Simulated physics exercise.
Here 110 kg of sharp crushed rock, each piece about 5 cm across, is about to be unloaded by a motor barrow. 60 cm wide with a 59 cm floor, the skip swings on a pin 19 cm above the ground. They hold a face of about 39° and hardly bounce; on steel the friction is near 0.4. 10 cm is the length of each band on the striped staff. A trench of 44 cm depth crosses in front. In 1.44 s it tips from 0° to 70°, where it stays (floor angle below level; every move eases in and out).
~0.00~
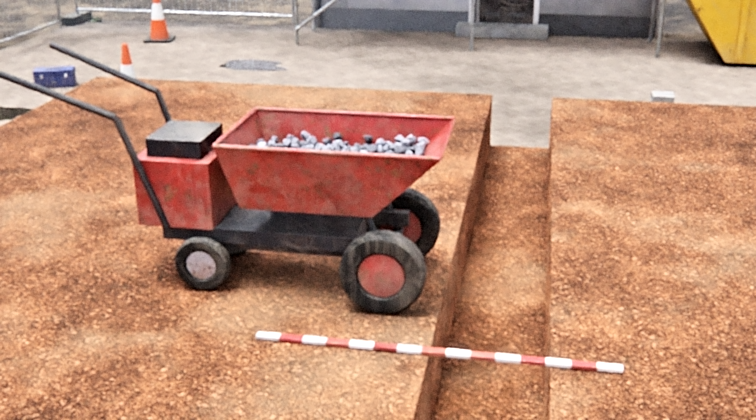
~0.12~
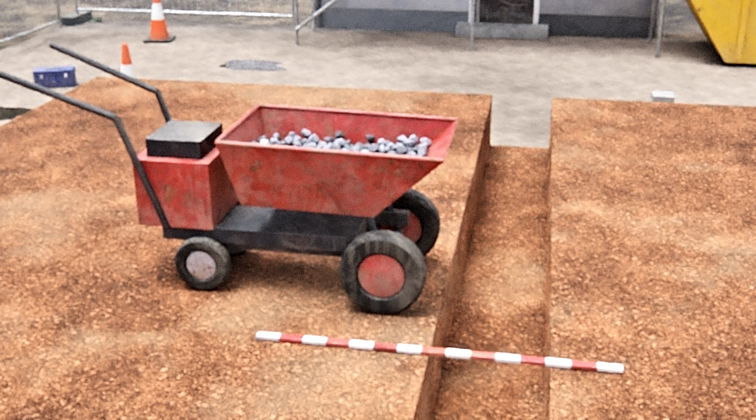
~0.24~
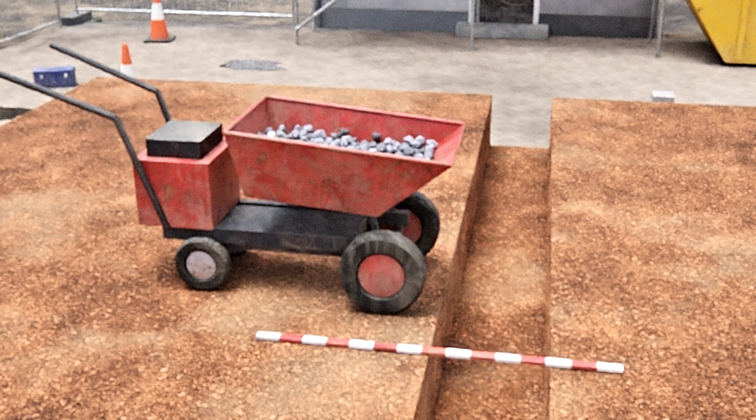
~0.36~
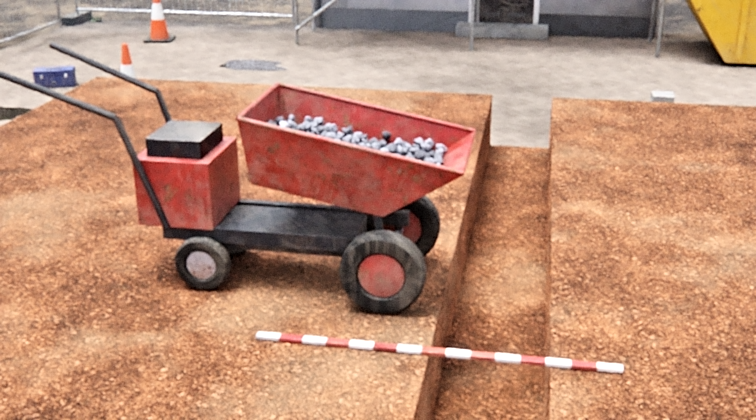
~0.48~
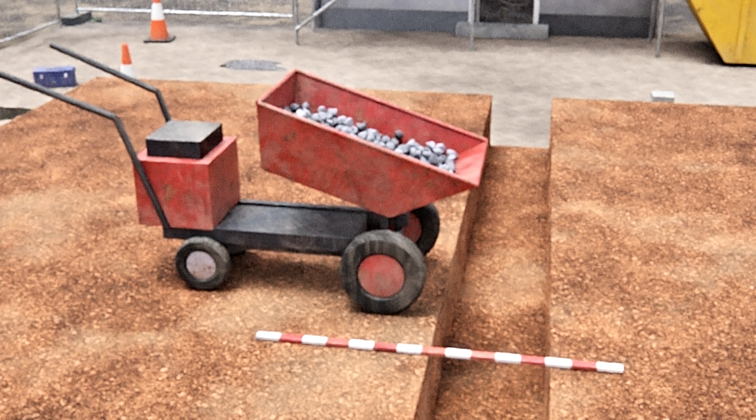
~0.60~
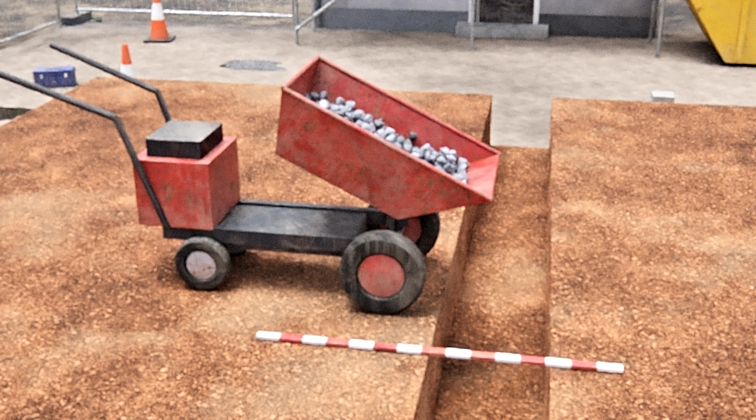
A red motor barrow's skip of grey stones steadily tilts toward the trench at right.
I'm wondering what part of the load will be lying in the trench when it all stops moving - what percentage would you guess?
I would guess about 62 per cent.
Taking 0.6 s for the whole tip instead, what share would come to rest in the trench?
40 %.
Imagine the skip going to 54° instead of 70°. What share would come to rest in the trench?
It would be near 20 per cent.
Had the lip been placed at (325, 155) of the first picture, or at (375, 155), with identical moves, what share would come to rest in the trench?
About 85 and 100 per cent.
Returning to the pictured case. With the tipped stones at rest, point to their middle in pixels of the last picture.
Resting centre: About (535, 357).
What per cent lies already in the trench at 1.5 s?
By that moment, roughly 15 per cent of the load.
After 1.1 s the floor is at 59°; 100 % in the skip; the foremost stones are at (508, 240).
After 1.5 s the floor is at 70°; 67 % in the skip, 16 % in the trench, 17 % past the trench; the foremost stones are at (602, 319).
After 1.9 s the floor is at 70°; 27 % in the skip, 32 % in the trench, 40 % past the trench; the foremost stones are at (688, 320).
After 3.8 s the floor is at 70°; 0 % in the skip, 62 % in the trench, 38 % past the trench; the foremost stones are at (704, 316).
